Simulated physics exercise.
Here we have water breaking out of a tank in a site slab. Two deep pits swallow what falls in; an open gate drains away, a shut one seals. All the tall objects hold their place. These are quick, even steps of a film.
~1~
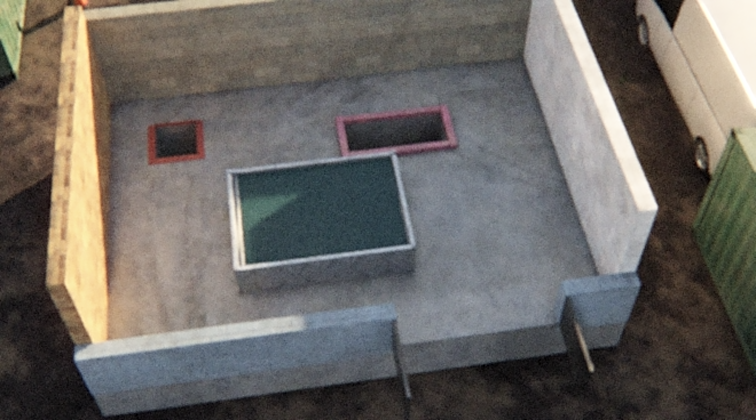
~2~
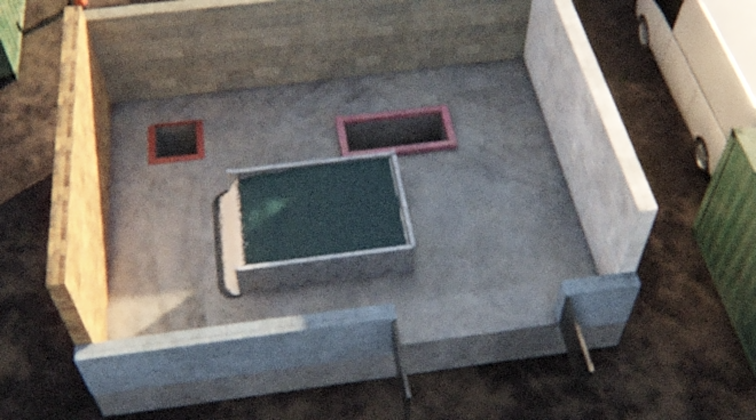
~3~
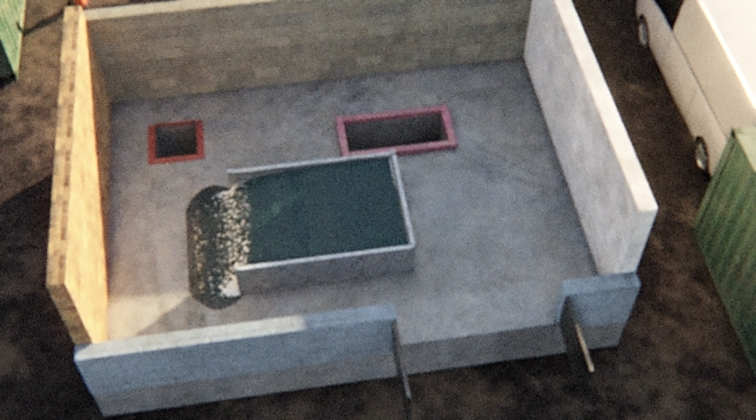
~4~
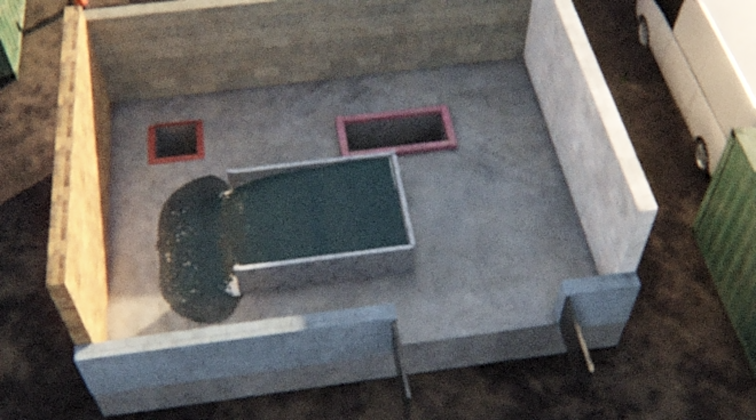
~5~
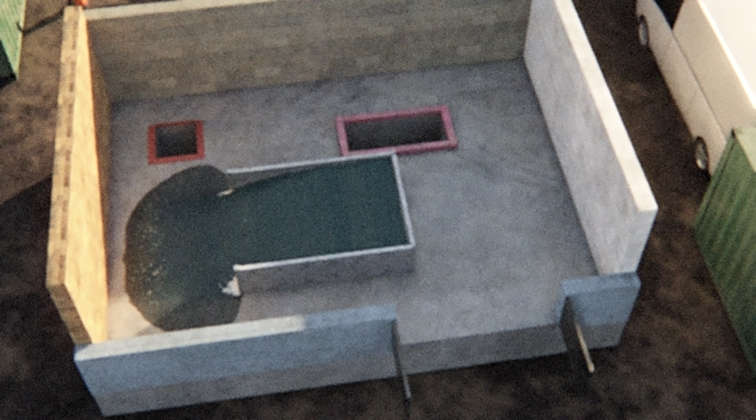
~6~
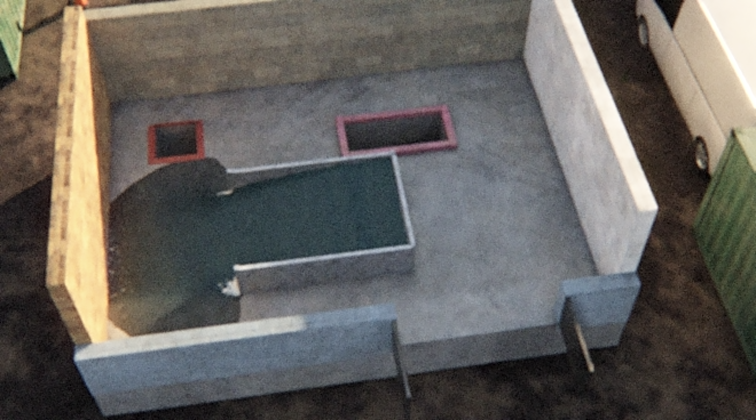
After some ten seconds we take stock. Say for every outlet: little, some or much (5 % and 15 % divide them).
In the end: The gate takes from 5 to 15 %; the pink pit takes less than 5 %; the red pit takes more than 15 %.
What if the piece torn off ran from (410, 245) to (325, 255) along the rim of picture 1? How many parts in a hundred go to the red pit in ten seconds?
In per cent: Red 6.
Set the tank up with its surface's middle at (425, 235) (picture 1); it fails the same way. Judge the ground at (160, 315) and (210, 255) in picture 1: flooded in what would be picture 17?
One after the other: Covered, flooded.
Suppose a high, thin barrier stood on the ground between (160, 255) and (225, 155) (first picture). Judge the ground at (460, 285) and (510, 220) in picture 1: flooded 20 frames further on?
As listed: Wet, clear.
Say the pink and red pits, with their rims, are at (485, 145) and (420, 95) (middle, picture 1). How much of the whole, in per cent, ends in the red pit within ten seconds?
In per cent: Red 10.
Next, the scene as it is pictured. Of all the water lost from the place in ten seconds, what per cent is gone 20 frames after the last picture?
Roughly 15 per cent.
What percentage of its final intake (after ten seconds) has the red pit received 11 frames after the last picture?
I make it 5 per cent.
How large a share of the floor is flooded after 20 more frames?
Close to 40 %.
A moment on, water covers 20 % of the floor; the gate 0 %, the pink pit 0 %, the red pit 0 %.
Next, water covers 25 % of the floor; the gate 0 %, the pink pit 0 %, the red pit 1 %.
Then, water covers 40 % of the floor; the gate 0 %, the pink pit 0 %, the red pit 5 %.
Later, water covers 75 % of the floor; the gate 3 %, the pink pit 0 %, the red pit 14 %.
In the end, water covers 95 % of the floor; the gate 8 %, the pink pit 0 %, the red pit 23 %.
